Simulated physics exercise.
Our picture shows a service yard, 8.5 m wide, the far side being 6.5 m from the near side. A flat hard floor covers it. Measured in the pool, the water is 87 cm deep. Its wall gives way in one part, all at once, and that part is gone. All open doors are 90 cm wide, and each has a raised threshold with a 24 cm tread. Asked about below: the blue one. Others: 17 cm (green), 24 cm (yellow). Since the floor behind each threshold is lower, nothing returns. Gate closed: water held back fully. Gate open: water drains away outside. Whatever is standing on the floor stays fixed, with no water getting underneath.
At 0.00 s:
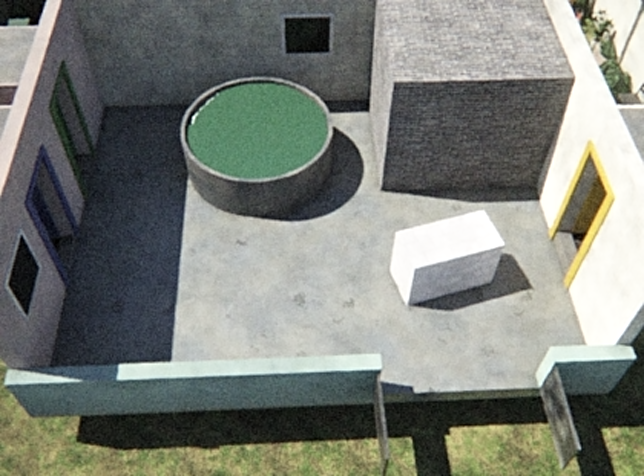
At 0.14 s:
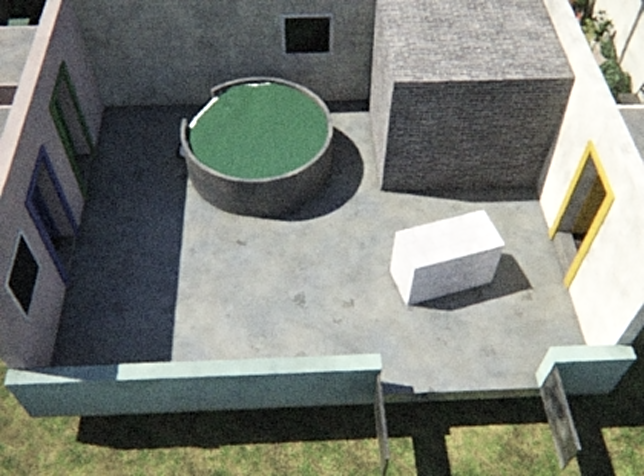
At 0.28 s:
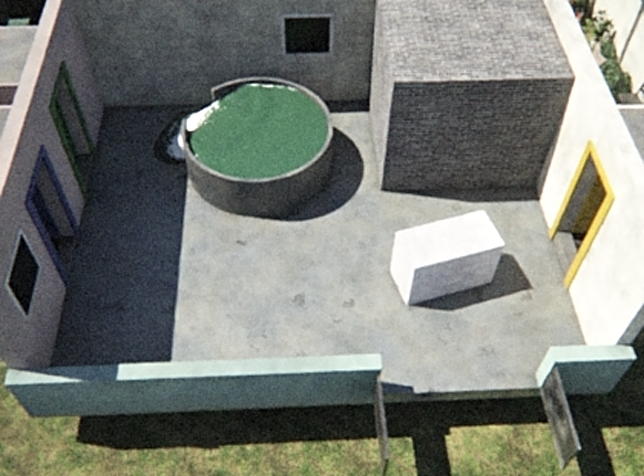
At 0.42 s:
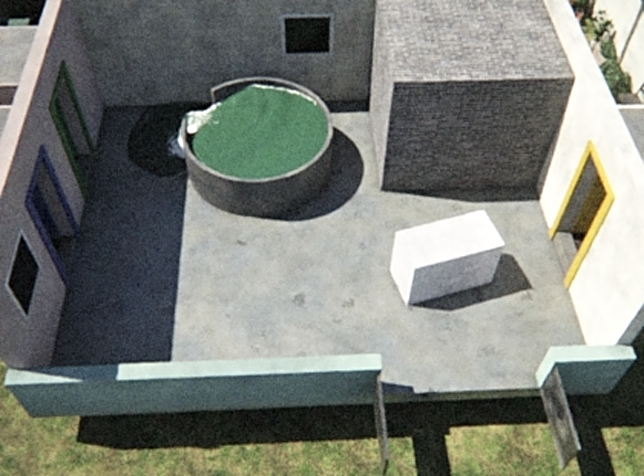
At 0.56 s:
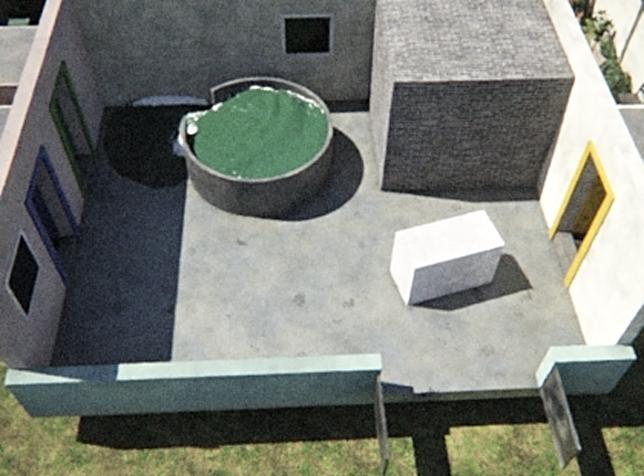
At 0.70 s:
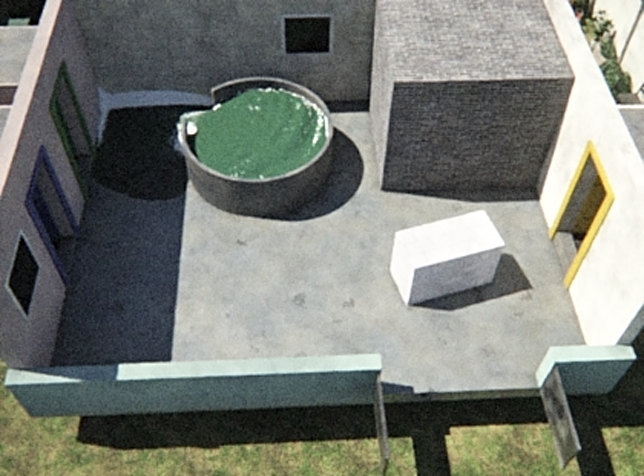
A walled, grey-floored service yard is seen from high above its near side, with the view staying still. A round pool of green water stands at the back left, near blue and green doorways, with a white block and a yellow doorway to the right. The pool's left wall breaks open, white foaming water pours out, and a dark wet patch spreads leftward across the shaded floor as the pool's surface ripples.
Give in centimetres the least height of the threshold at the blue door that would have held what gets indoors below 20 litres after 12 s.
6 cm.
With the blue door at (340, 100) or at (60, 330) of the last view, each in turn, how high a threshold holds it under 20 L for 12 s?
About 11.0 cm for the first and 14.0 cm for the second.
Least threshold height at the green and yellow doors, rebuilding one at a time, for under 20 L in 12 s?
About 27 cm at green and about 6.0 cm at yellow.
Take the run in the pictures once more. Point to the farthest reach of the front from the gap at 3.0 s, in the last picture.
Pixel close to (45, 394).
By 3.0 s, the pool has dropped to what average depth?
I'd put it near 47 cm.
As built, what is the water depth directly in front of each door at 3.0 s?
In cm: Green 26, blue 10, yellow 0.
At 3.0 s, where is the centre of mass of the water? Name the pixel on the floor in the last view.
Roughly (207, 167).
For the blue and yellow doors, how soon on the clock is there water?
Arrival times: Blue at 1.6 seconds, yellow at 6.5 seconds.
After 1.4 s water covers 15 % of the floor, deepest (70 cm) near (114, 106); it has not reached the blue door.
After 3.0 s water covers 45 % of the floor, deepest (42 cm) near (109, 130); 10 cm at the blue door, 0 litres in over its 9 cm threshold.
After 12.0 s water covers 100 % of the floor, deepest (15 cm) near (546, 251); 5 cm at the blue door, 2 litres in over its 9 cm threshold.
At the blue door as built, the water arrived by 1.7 s and peaked near 11 cm at 2.6 s.
With a threshold of 5 cm, 31 litres would have come in within the 12 s; with 7 cm, 11 litres. So under 20 litres takes about 6 cm.
